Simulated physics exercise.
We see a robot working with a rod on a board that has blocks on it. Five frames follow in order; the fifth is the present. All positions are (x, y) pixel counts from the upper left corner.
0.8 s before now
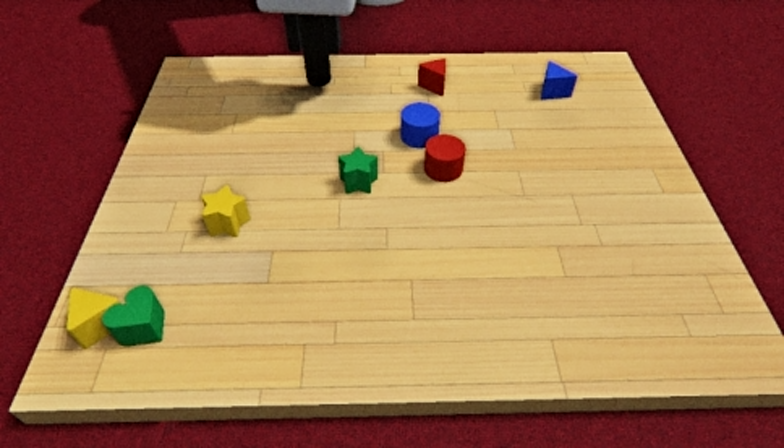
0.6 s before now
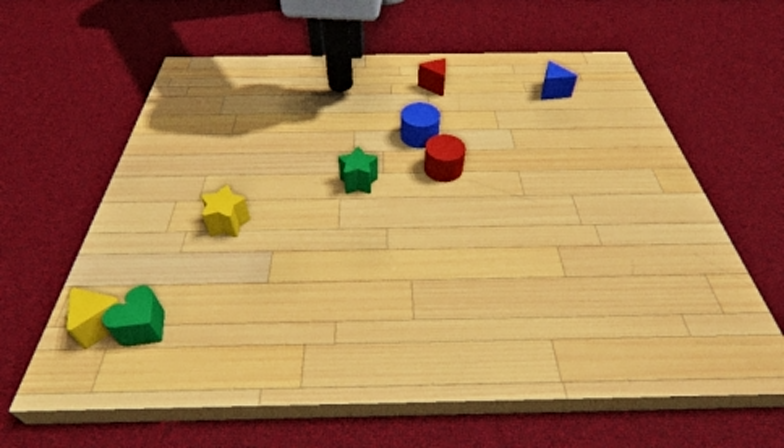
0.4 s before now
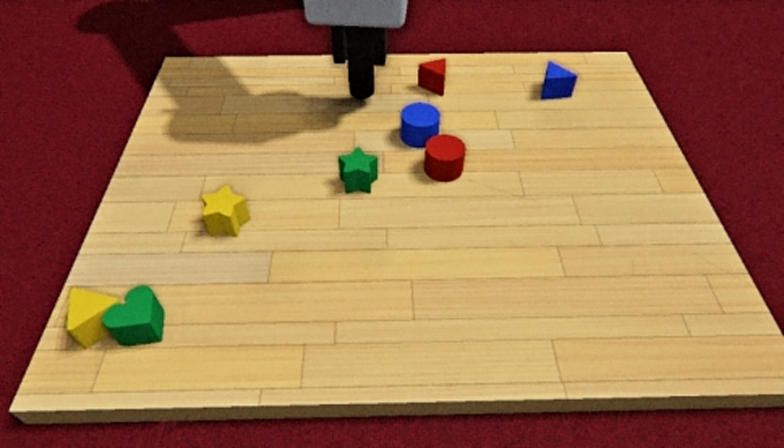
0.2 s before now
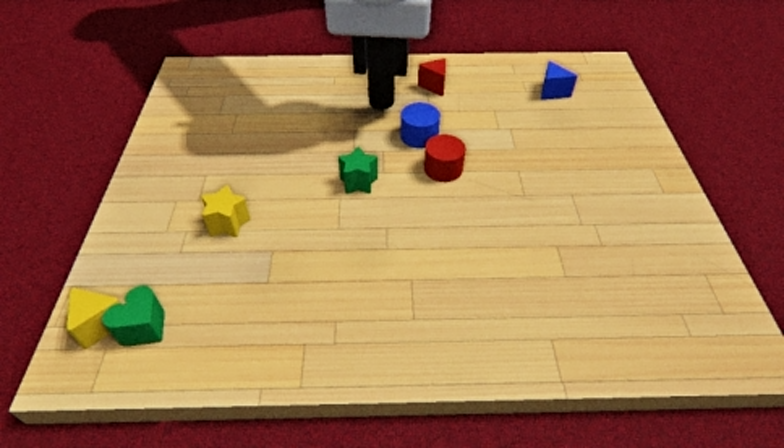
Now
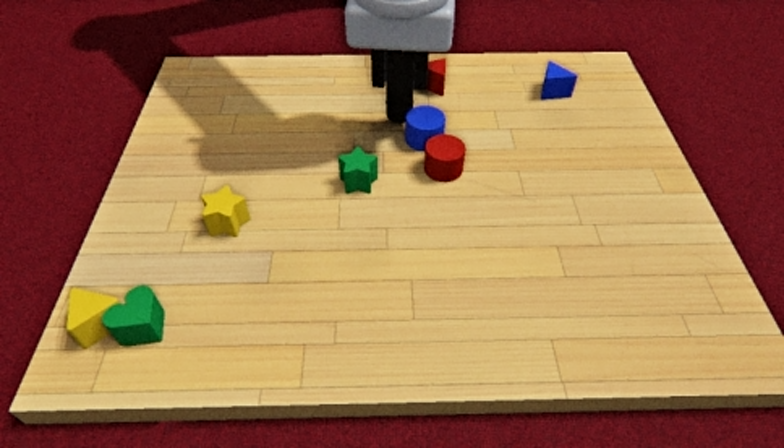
A pale wooden board lies on a deep red surface, seen from above at an angle by a still camera. Red and blue triangular blocks sit near the far edge, blue and red round blocks and a green star nearer the middle, and a yellow star, yellow triangle and green heart at left. A robot's dark rod slides rightward and nearer, nudging the blue round block slightly right.
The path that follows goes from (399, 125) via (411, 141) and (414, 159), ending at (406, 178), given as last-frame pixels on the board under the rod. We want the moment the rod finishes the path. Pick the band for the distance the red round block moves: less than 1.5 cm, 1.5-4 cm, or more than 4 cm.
That one ends up 1.5 to 4 cm from where it is now.
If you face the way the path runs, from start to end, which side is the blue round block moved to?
It moves off to the left.
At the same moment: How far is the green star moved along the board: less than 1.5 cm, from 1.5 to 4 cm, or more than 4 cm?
Displaced less than 1.5 cm.
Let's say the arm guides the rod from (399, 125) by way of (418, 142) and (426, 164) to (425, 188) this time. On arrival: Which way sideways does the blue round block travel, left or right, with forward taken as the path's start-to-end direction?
It goes toward the left-hand side.
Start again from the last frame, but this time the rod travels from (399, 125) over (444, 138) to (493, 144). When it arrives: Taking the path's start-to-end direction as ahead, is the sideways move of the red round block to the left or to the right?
The right-hand side.
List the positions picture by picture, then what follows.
Tip of the rod (319, 81), middles of tops, green star (357, 160), blue round block (421, 114), red round block (446, 147), in the first picture.
Rod (341, 85), nothing pushed, in the second picture.
Rod (362, 93), nothing pushed, in the third picture.
Rod (382, 103), nothing pushed, in the fourth picture.
Rod (399, 116), green star (357, 160), blue round block (426, 117), red round block (446, 147), in the fifth picture.
What follows on the original path. Halfway along, rod (414, 141); blue round block (449, 130); red round block (459, 157).
At the end, rod (406, 169); green star unmoved; blue round block (450, 130); red round block (459, 157).
